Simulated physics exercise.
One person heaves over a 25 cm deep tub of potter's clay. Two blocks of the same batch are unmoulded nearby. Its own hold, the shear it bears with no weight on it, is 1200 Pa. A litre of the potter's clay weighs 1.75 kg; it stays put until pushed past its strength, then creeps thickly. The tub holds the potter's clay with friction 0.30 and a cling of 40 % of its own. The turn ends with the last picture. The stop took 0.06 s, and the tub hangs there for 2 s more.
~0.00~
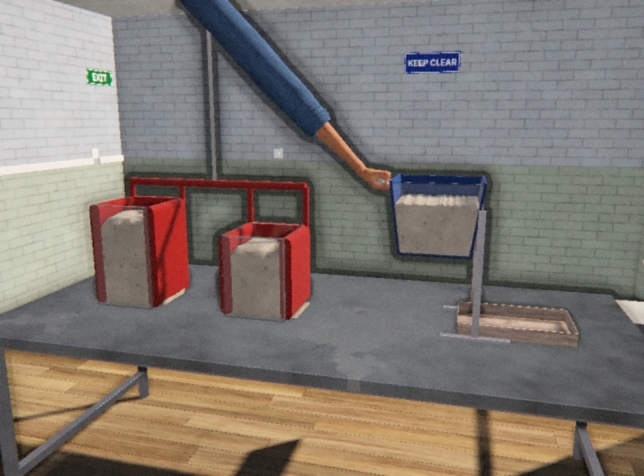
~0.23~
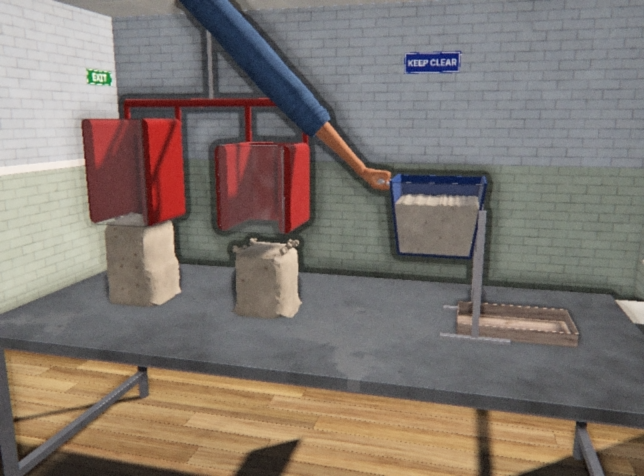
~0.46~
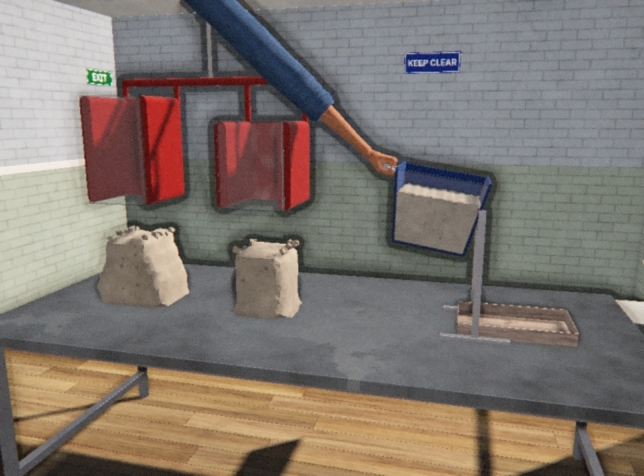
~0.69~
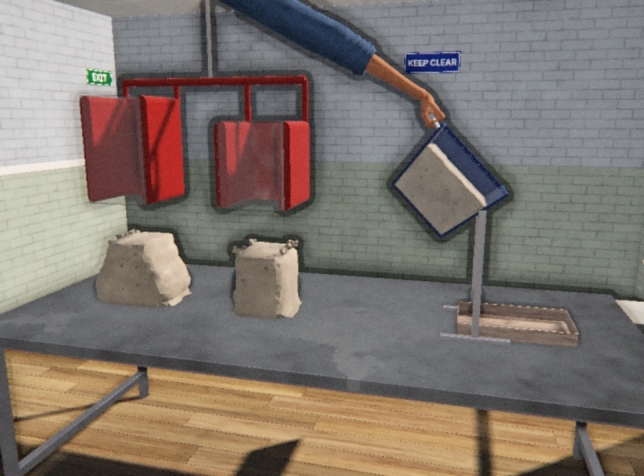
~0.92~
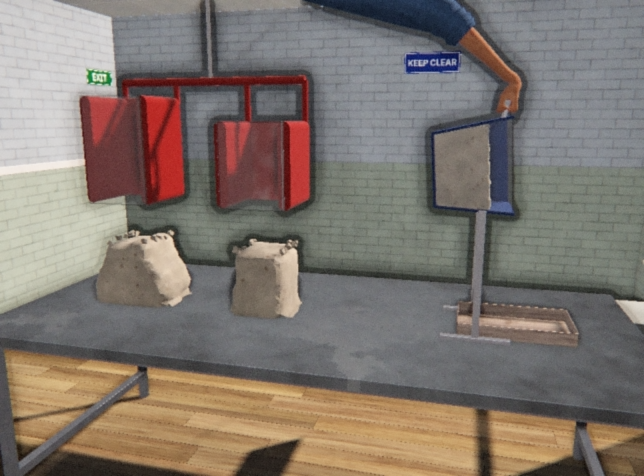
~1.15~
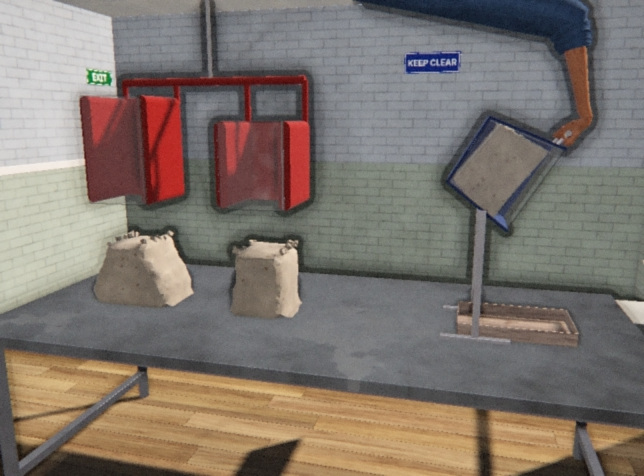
Two red moulds lift off two pale, clay-like blocks on a grey table, and the left block slumps lower and wider while the right one changes little. Meanwhile, a blue-sleeved arm turns a blue tub of similar material clockwise on its stand, swinging the tub past upright onto its side and beyond.
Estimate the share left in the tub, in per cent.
About 0 %.
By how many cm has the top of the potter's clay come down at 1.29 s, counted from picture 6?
Some 12 cm.
After 1.29 s, the tub is at 120 degrees and holds 61 %.
After 1.46 s, the tub is at 120 degrees and holds 0 %.
After 1.63 s, the tub is at 120 degrees and holds 0 %.
After 1.80 s, the tub is at 120 degrees and holds 0 %.
After 3.15 s, at the end, the tub is at 120 degrees and holds 0 %.
